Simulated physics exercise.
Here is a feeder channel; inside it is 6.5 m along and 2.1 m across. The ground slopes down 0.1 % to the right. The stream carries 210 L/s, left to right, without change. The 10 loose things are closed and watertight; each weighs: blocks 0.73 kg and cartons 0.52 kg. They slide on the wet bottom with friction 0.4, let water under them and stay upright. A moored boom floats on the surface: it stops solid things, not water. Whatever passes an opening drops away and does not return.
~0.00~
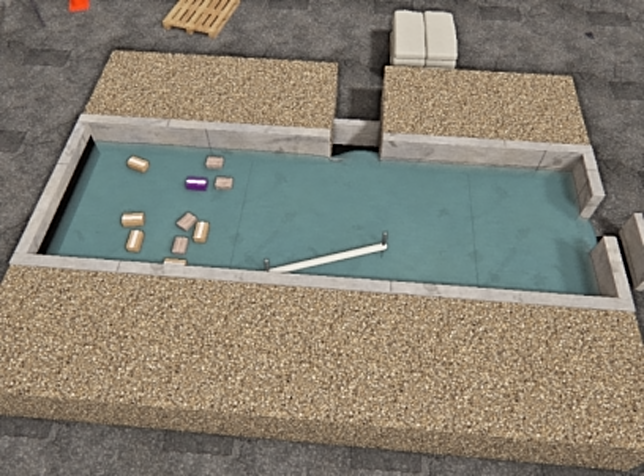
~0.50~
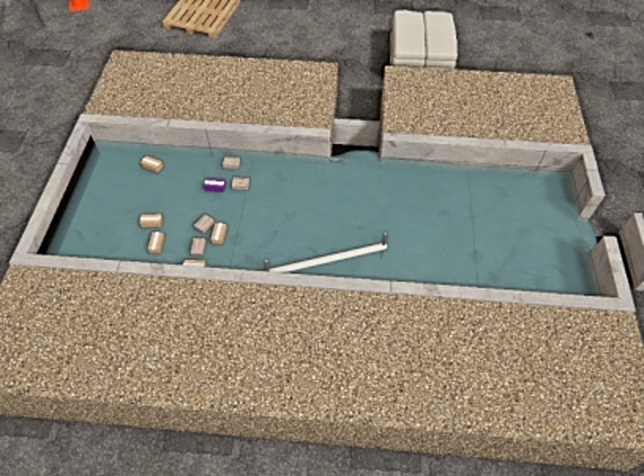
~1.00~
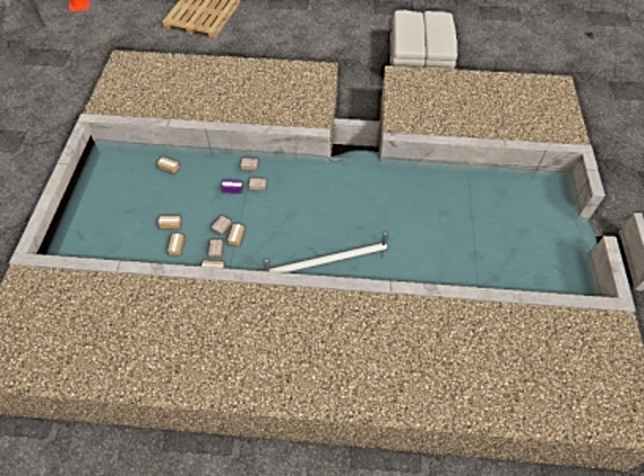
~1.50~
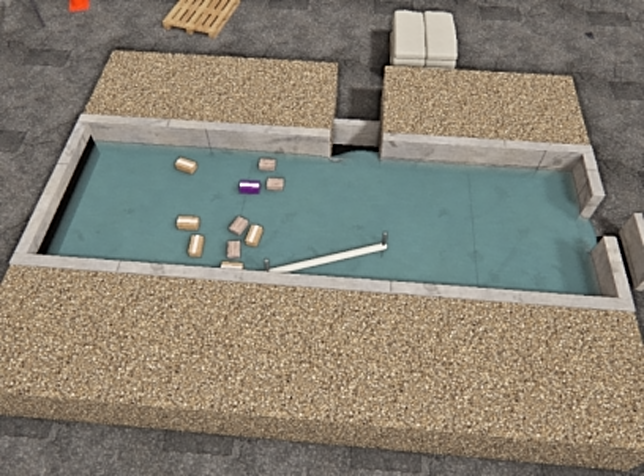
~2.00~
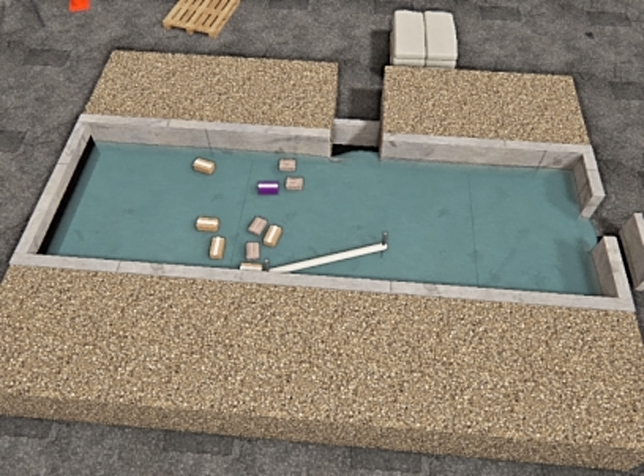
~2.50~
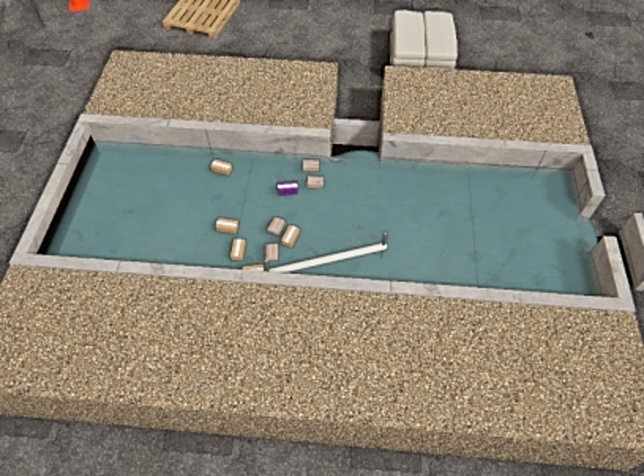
Purple carton and a loose group of tan ones drifting slowly rightward across a shallow walled channel, the lowest nearing a white boom.
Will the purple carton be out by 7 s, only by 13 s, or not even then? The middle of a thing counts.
That happens before the first time.
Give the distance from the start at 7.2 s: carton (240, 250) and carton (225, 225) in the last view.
In turn: 300 cm, 300 cm.
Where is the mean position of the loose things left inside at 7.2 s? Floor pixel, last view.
Near (372, 238).
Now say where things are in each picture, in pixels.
The purple carton at (196, 182), afloat; 21 cm deep round most things; 0 of 10 have shifted, in the first frame.
The purple carton at (214, 183), afloat, 24 cm from its start; about 3140 L in view; 10 of 10 have shifted, in the second frame.
The purple carton at (232, 184) floats, 47 cm from its start; 22 cm deep round most things; 10 of 10 have shifted, in the third frame.
The purple carton at (249, 185) floats, 69 cm from its start; 22 cm deep round most things; 10 of 10 have shifted, in the fourth frame.
The purple carton at (268, 186) floats, 93 cm from its start; about 3150 L in view; 10 of 10 have shifted, in the fifth frame.
The purple carton at (288, 186), afloat, 118 cm from its start; about 3150 L in view; 10 of 10 have shifted, in the sixth frame.
After 3.5 s the purple carton is near (328, 184), 1.7 m from its start, afloat; 1 of 10 are out; 9 afloat.
After 7.2 s the purple carton has gone out (at 5.2 s); 4 of 10 are out; 6 afloat.
After 12.0 s the purple carton has gone out (at 5.2 s); 4 of 10 are out; 6 afloat.
After 16.0 s the purple carton has gone out (at 5.2 s); 6 of 10 are out; 4 afloat.
